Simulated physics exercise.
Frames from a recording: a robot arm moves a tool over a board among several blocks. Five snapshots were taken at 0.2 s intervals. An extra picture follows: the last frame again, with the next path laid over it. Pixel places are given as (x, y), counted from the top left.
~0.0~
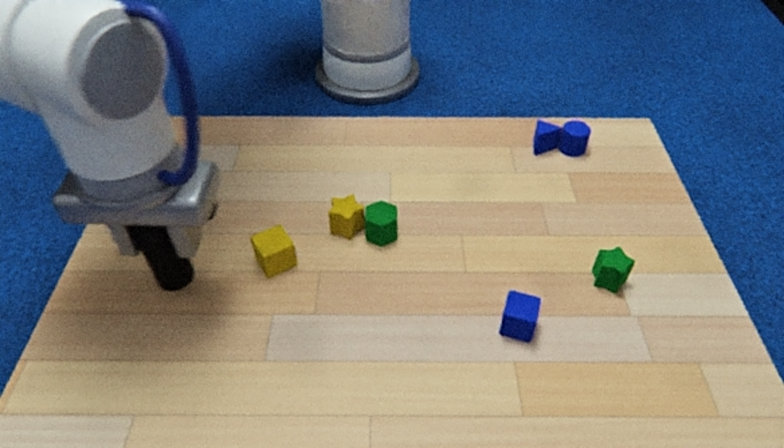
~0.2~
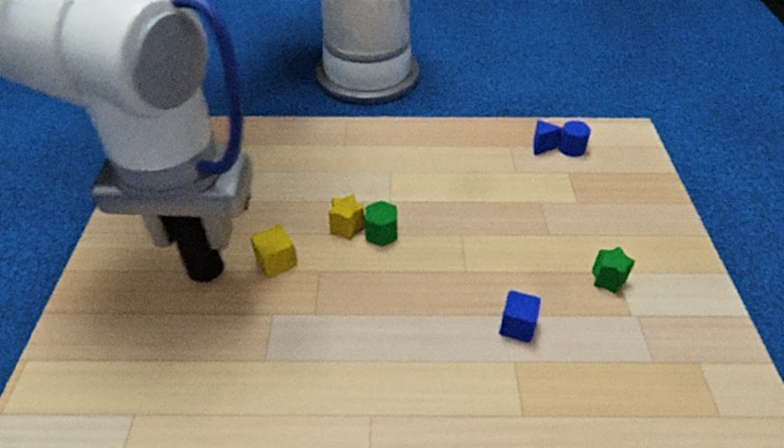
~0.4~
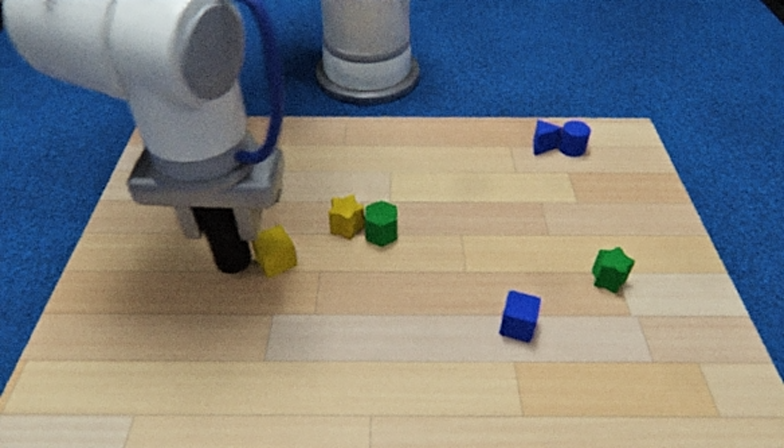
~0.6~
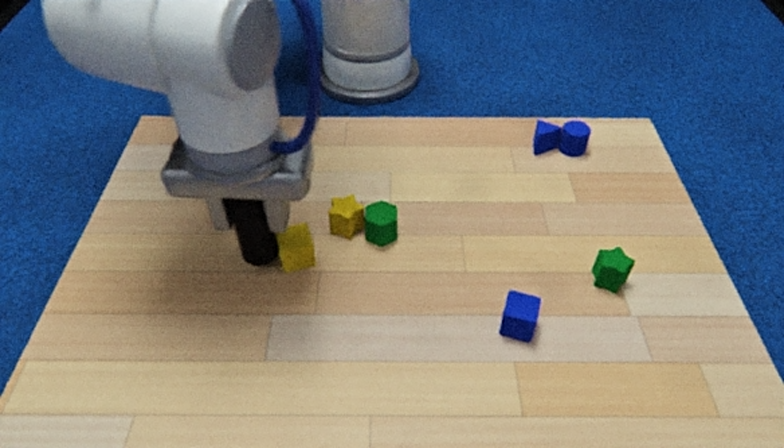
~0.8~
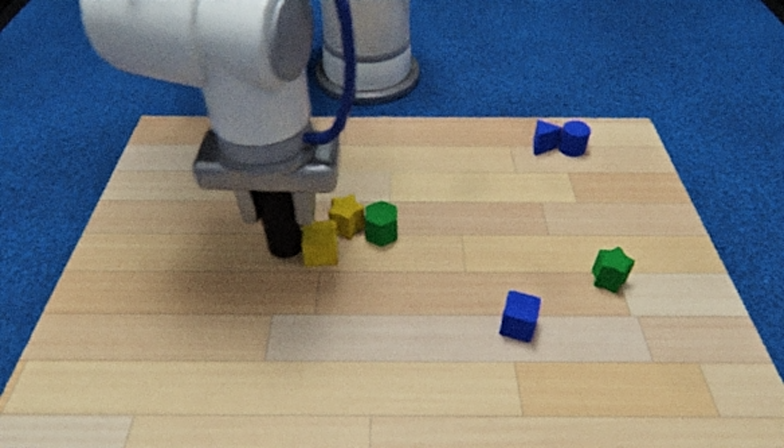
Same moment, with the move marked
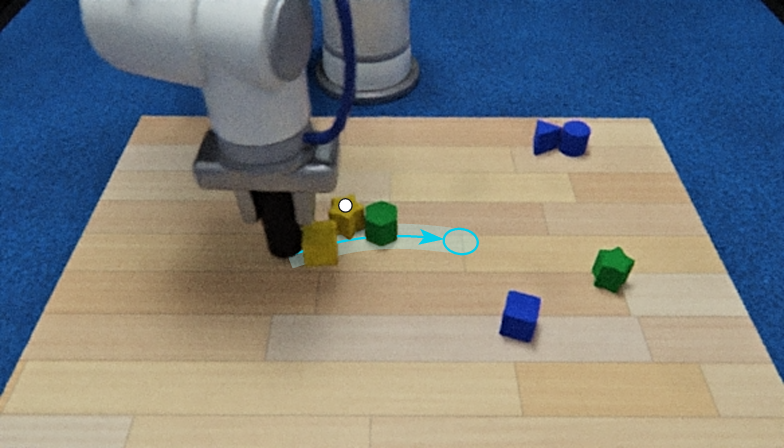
On a light wooden board over blue carpet, a robot arm holds a dark tool at the left, near scattered yellow, green and blue blocks. The arm moves the tool right until it meets the yellow cube, then pushes the cube rightward, close to the yellow star, while the other blocks stay still.
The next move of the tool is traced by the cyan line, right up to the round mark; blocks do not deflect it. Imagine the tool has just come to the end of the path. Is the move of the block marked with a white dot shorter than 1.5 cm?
No.
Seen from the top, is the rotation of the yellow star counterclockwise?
My answer is yes.
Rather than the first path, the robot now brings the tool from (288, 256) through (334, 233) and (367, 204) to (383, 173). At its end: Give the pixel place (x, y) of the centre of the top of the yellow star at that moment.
Its top face will be centred at roughly (408, 163).
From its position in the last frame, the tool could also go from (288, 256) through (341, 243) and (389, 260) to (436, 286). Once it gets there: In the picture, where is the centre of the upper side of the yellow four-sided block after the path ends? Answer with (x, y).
I'd expect the centre of its top face to be at (475, 272).
The line goes from (288, 256) by way of (345, 241) and (403, 236) to (461, 241); the dot is on the yellow star.
The first path, step by step. One third of the way, tool at (346, 230); yellow four-sided block at (375, 232), turned 40° clockwise; yellow star at (360, 196), turned 35° anticlockwise; green hexagonal block at (389, 209).
Two thirds of the way, tool at (404, 226); yellow four-sided block at (407, 240), turned 95° clockwise; yellow star at (369, 191), turned 75° anticlockwise; green hexagonal block at (429, 198), turned 30° anticlockwise.
At the end, tool at (462, 231); yellow four-sided block at (407, 240), turned 95° clockwise; yellow star at (369, 191), turned 75° anticlockwise; green hexagonal block at (445, 194), turned 85° anticlockwise.
